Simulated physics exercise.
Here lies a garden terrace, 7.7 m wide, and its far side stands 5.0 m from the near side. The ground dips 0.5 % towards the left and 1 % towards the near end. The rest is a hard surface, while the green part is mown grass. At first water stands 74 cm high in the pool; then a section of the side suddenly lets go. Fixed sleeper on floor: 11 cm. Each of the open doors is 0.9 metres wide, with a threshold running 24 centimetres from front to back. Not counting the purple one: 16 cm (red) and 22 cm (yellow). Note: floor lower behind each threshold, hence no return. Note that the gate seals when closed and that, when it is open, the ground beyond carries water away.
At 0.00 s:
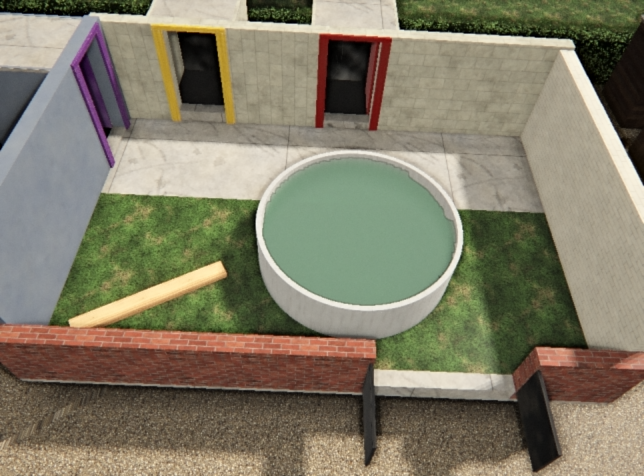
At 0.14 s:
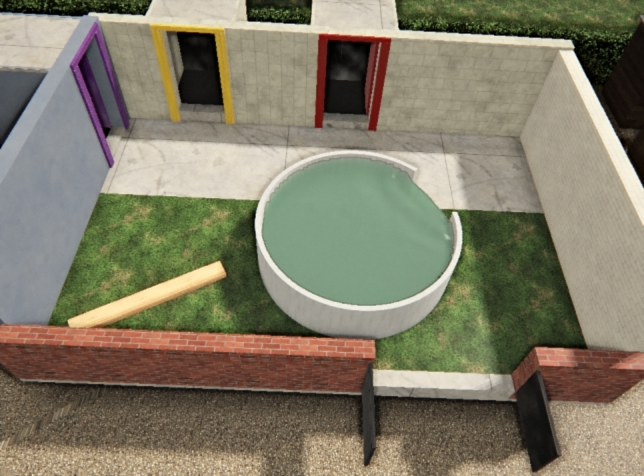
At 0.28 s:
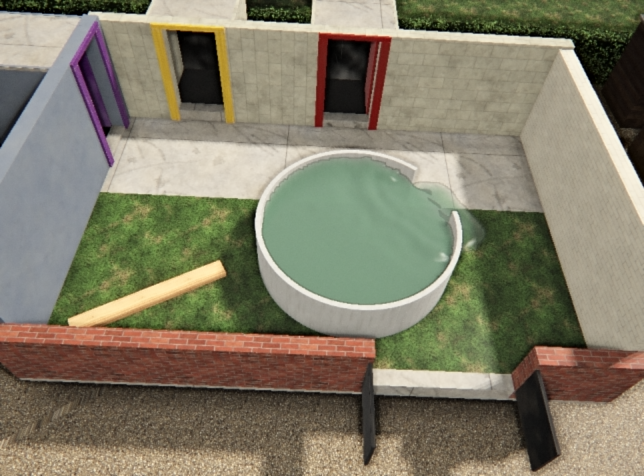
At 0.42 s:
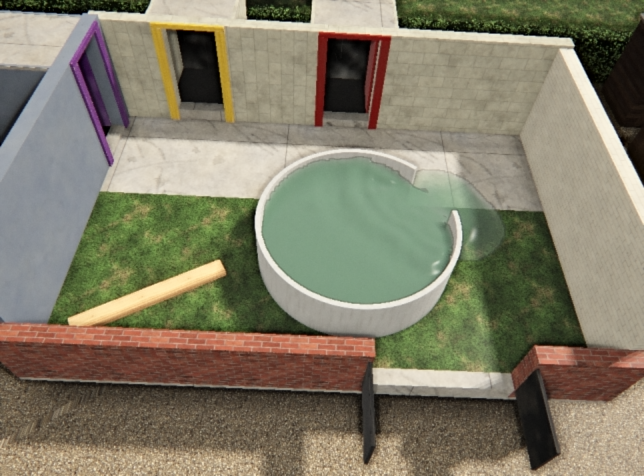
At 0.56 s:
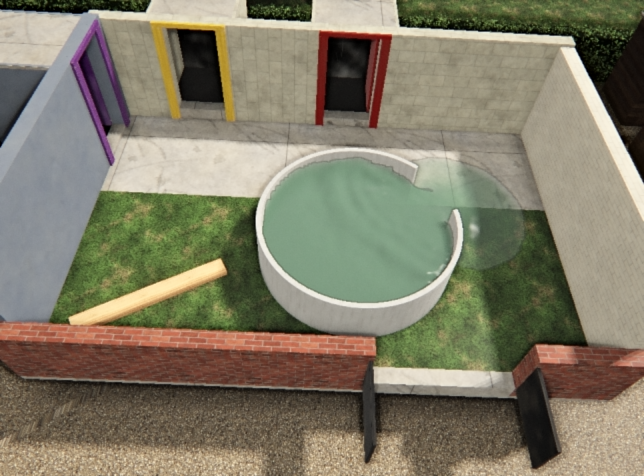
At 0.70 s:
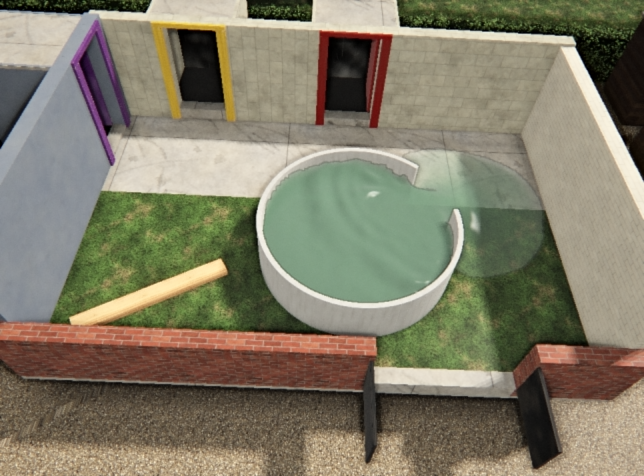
Water in a round pool stirred as a gap opened in the right side of its pale wall, then poured out through it and spread in a widening, rounded sheet across the grass and paving.
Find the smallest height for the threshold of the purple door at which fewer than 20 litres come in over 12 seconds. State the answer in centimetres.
The smallest such height is near 13.5 cm.
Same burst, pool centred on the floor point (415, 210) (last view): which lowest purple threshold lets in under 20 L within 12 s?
Near 20 cm.
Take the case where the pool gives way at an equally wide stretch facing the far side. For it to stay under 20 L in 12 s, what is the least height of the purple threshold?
About 18 cm.
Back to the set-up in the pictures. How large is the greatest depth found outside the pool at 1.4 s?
About 56 cm at most.
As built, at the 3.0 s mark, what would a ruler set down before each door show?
In cm: Purple 0, red 8, yellow 0.
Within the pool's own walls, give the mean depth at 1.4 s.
The mean depth is roughly 59 cm.
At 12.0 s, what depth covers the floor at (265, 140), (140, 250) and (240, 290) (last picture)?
First spot about 4 cm, second about 12 cm, third about 8 cm.
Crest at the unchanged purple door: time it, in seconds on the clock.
Some 6.5 s, more or less.
After 1.4 s water covers 25 % of the floor, deepest (56 cm) near (516, 138); it has not reached the purple door.
After 3.0 s water covers 35 % of the floor, deepest (37 cm) near (520, 150); it has not reached the purple door.
After 12.0 s water covers 95 % of the floor, deepest (16 cm) near (39, 352); 10 cm at the purple door, 179 litres in over its 7 cm threshold.
At the purple door as built, the water arrived by 4.8 s and peaked near 18 cm at 6.4 s.
With a threshold of 12 cm, 42 litres would have come in within the 12 s; with 16 cm, 5 litres. So under 20 litres takes about 13.5 cm.
